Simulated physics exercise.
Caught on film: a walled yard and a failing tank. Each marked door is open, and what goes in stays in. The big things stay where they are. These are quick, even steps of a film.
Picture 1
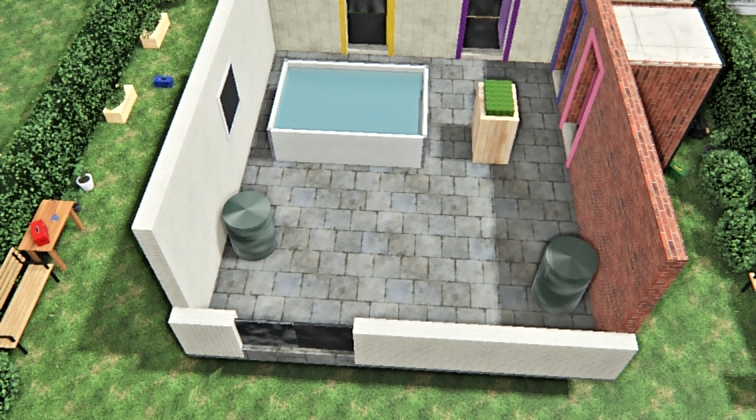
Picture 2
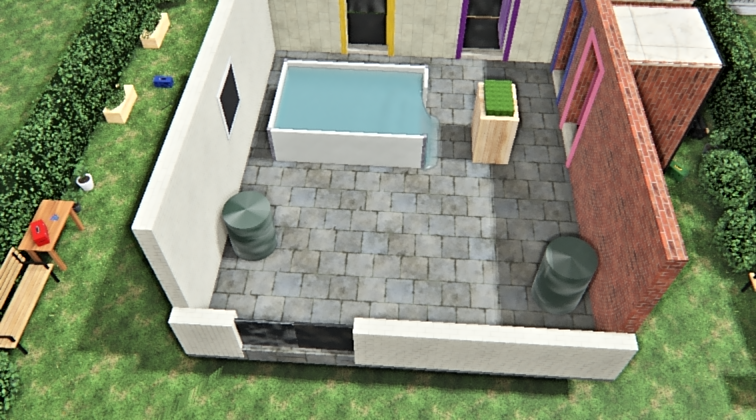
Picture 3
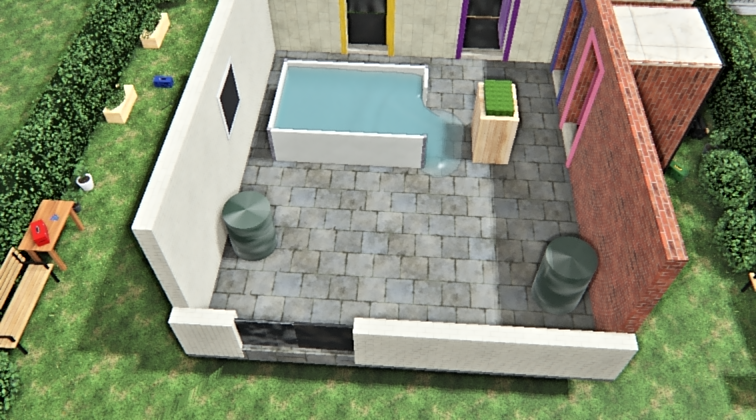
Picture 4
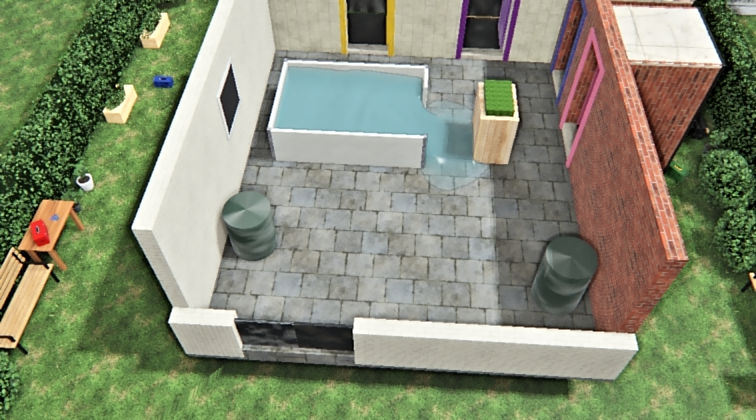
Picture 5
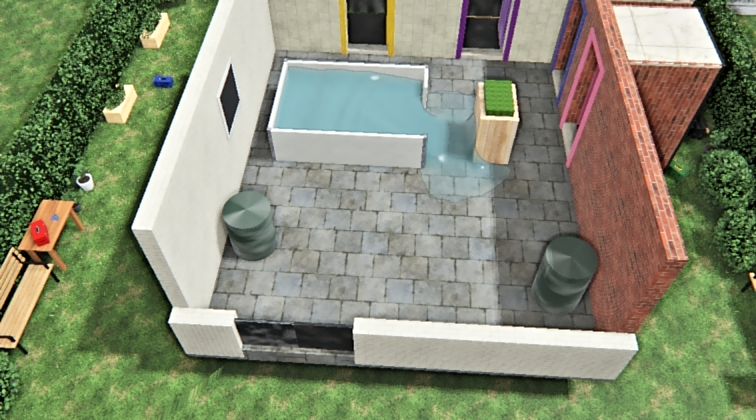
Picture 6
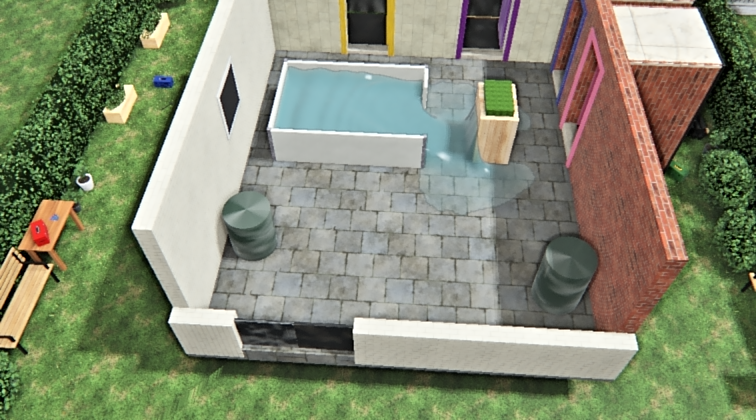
Water pours from the tank's right side and spreads across the paving around the planter.
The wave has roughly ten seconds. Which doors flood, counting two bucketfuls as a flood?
One by one: The pink door holds within the limit; the yellow door holds within the limit; the purple door floods; the blue door floods.
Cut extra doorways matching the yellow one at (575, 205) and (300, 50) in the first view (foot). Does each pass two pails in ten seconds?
One after the other: Lets more in, takes less.
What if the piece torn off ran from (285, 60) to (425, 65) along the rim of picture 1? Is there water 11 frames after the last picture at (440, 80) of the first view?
There: Awash.
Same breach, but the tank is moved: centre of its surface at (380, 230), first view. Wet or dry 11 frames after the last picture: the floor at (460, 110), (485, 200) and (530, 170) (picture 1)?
As listed: Dry, free of water, wet.
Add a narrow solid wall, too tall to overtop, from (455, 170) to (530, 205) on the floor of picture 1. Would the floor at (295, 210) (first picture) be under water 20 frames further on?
At that place: Free of water.
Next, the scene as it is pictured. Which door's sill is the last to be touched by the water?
The one in yellow.
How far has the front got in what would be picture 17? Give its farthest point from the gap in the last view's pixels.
Around (597, 356).
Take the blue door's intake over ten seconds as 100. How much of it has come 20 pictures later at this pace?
Roughly 50 per cent.
A moment on, water covers 25 % of the floor; the pink door not reached, the yellow door not reached, the purple door not reached, the blue door wet at the sill, nothing in.
Next, water covers 50 % of the floor; the pink door wet at the sill, nothing in, the yellow door not reached, the purple door under two buckets in, the blue door under two buckets in.
Then, water covers 60 % of the floor; the pink door wet at the sill, nothing in, the yellow door wet at the sill, nothing in, the purple door over two buckets in, the blue door over two buckets in.
Later, water covers 85 % of the floor; the pink door wet at the sill, nothing in, the yellow door wet at the sill, nothing in, the purple door far over two buckets in, the blue door far over two buckets in.
In the end, water covers 95 % of the floor; the pink door wet at the sill, nothing in, the yellow door wet at the sill, nothing in, the purple door far over two buckets in, the blue door far over two buckets in.
